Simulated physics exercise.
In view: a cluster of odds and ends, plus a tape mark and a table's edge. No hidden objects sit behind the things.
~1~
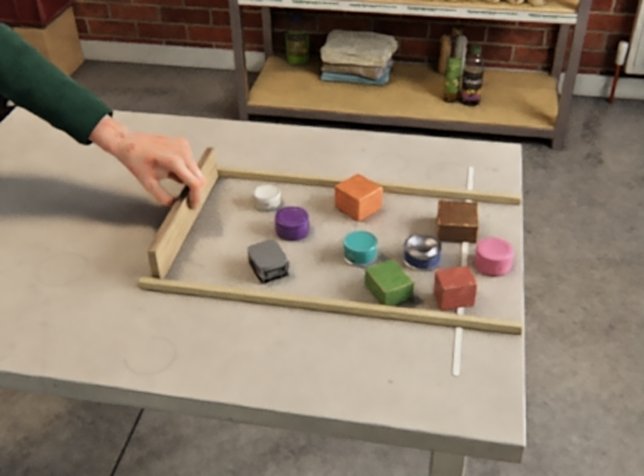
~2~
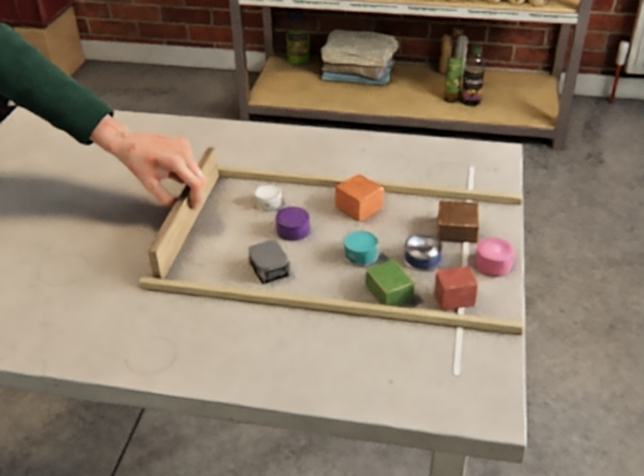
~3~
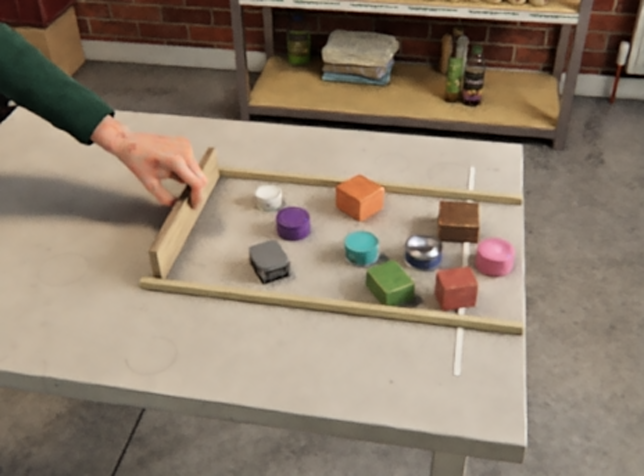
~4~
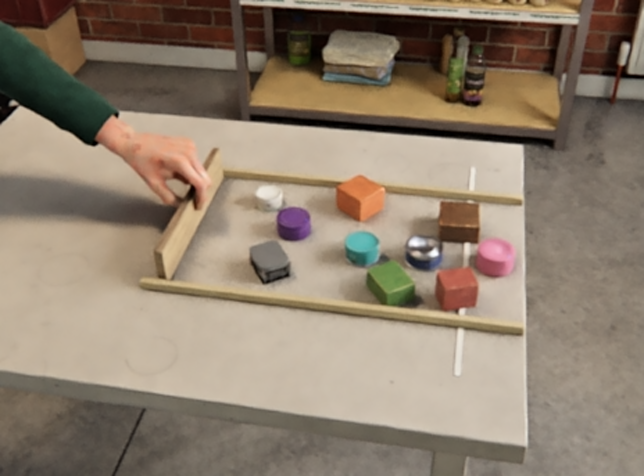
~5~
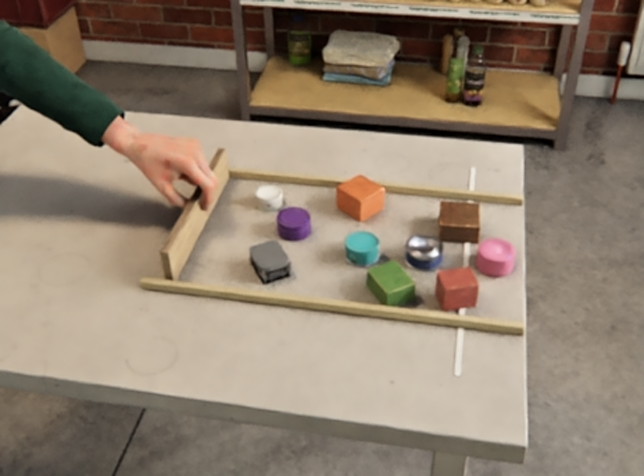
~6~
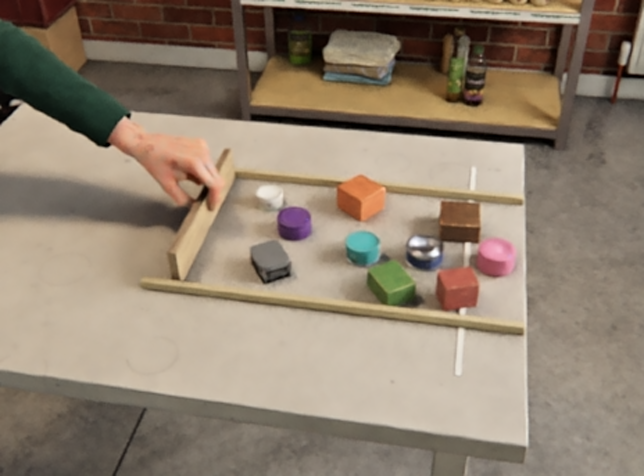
A pale tabletop in a room with a brick wall and metal shelving is seen from above at an angle. Between two wooden rails lie a white pot, purple lid, grey case, orange block, teal round piece and green block, with blue, brown, red and pink pieces near a white tape strip at right. A green-sleeved hand slides an upright board slightly rightward; the pieces and view stay practically still.
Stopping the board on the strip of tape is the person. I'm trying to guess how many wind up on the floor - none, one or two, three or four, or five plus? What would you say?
Okay, so the number that tips off the end comes to just one or two, I'd say.
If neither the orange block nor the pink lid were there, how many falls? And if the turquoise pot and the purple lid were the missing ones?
That makes 1 fallen, then 1 fallen in the other try.
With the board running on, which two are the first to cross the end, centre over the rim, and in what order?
First the pink lid, after it the red block.
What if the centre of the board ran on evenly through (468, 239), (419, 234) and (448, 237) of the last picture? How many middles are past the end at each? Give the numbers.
2; 0; 2.
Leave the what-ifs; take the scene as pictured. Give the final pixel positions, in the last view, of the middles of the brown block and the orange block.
They finish at roughly (520, 230) and (489, 201) respectively.
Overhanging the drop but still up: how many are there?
3 in all.
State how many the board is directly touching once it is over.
Contact count: 5.
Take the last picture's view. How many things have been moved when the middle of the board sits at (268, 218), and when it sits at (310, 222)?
First 2, then 4.
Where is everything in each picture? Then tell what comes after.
The first picture shows pink lid (494, 257); red block (455, 288); brown block (457, 221); board (186, 210); tape (465, 255).
The second picture shows red block (456, 289); grey case (269, 262).
The third picture shows brown block (459, 222); white pot (268, 198).
The fourth picture shows pink lid (496, 257); purple lid (294, 224).
The fifth picture shows red block (457, 289); blue pot (424, 253).
The sixth picture shows pink lid (496, 257); red block (457, 289); brown block (460, 222); board (205, 211); tape (467, 255).
Early on, none off yet; pink lid at rest near (496, 257); red block at rest near (457, 289); brown block at rest near (460, 222).
A while later, none off yet; pink lid travelled a little near (514, 259); red block travelled about its own width near (506, 297); brown block travelled a little near (482, 225).
Finally, the number that fall off is one or two; lost, red block and pink lid.
